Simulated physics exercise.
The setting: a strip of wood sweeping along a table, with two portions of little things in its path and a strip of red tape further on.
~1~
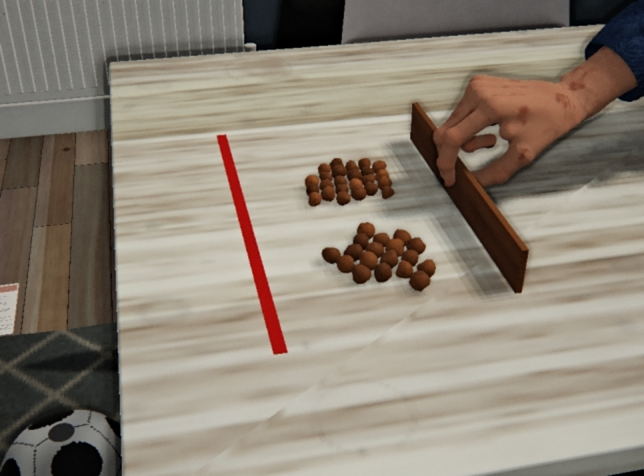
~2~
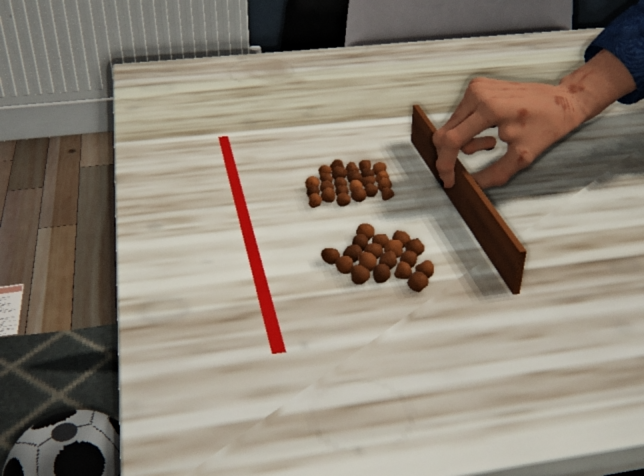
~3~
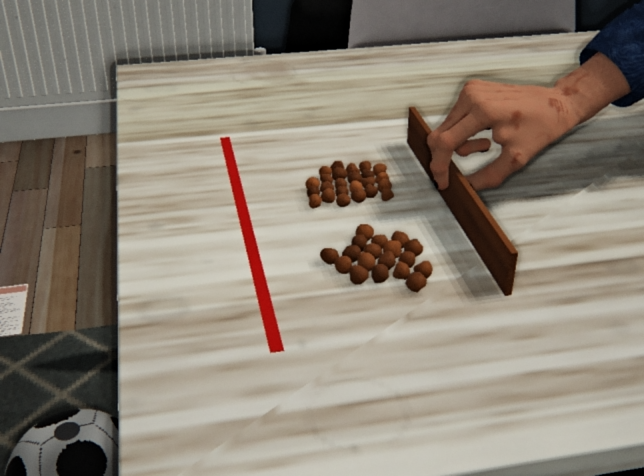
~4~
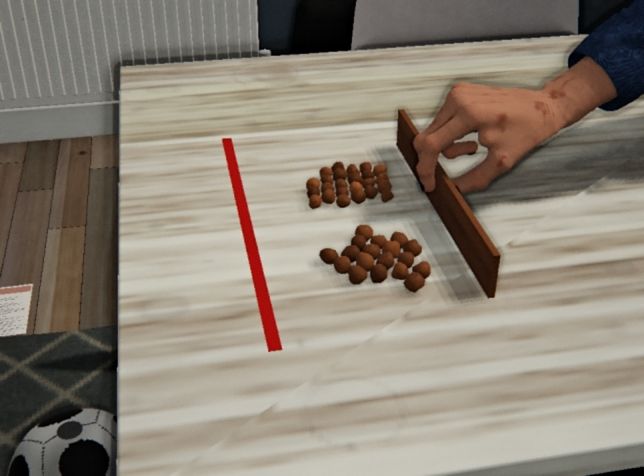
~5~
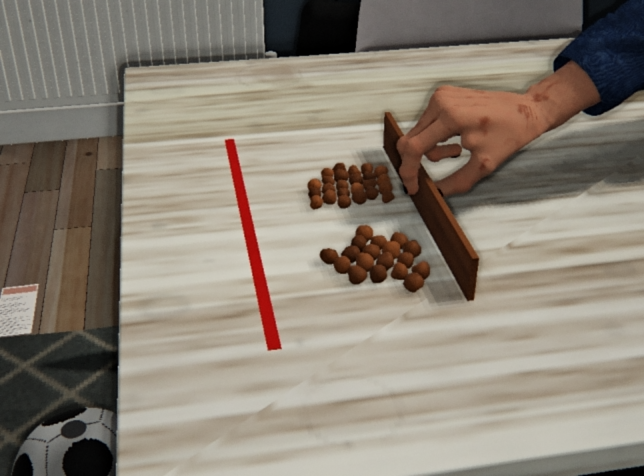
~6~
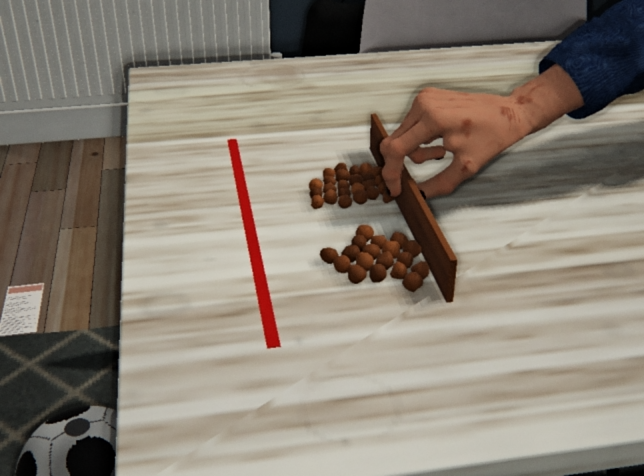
Hand sliding an upright strip of wood leftward across a pale table, closing in on two clusters of hazelnuts near red tape.
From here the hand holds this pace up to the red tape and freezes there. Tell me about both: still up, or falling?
Front lot does not fall, and as for the other one, back lot does not fall.
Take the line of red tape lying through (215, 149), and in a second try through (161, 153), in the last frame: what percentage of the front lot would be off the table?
Per hundred off table - stop 1: 0; stop 2: 50.
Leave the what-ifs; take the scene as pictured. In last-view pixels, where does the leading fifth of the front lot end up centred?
My best guess is around (174, 270) in the final picture.
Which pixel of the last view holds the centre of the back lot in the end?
Centre at rest, last frame: Approx. (210, 201) px.
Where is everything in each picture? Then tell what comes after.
Strip of wood at (512, 256), at rest; red tape at (224, 143), well back from the edge; edge at (114, 245); front lot at (389, 260), a few hazelnuts; back lot at (340, 182), a few hazelnuts, in the first picture.
Strip of wood at (510, 257), at rest; back lot at (341, 183), in the second picture.
Strip of wood at (502, 259); front lot at (386, 261), in the third picture.
Strip of wood at (486, 261); back lot at (341, 185), in the fourth picture.
Strip of wood at (465, 264); front lot at (385, 262), in the fifth picture.
Strip of wood at (445, 266); red tape at (234, 147); edge at (123, 242); front lot at (384, 262); back lot at (343, 186), in the sixth picture.
Then, 0.43 s past the last view, strip of wood still moving, near (321, 183); front lot all on the table, its front near (259, 260); back lot all on the table, its front near (270, 206).
Then, 0.88 s past the last view, strip of wood stopped at the red tape; front lot all on the table, its front near (182, 270); back lot all on the table, its front near (187, 201).
Then, 1.16 s past the last view, strip of wood stopped at the red tape; front lot all on the table, its front near (174, 270); back lot all on the table, its front near (178, 201).
Finally, strip of wood stopped at the red tape; front lot all on the table, its front near (174, 270); back lot all on the table, its front near (178, 201).
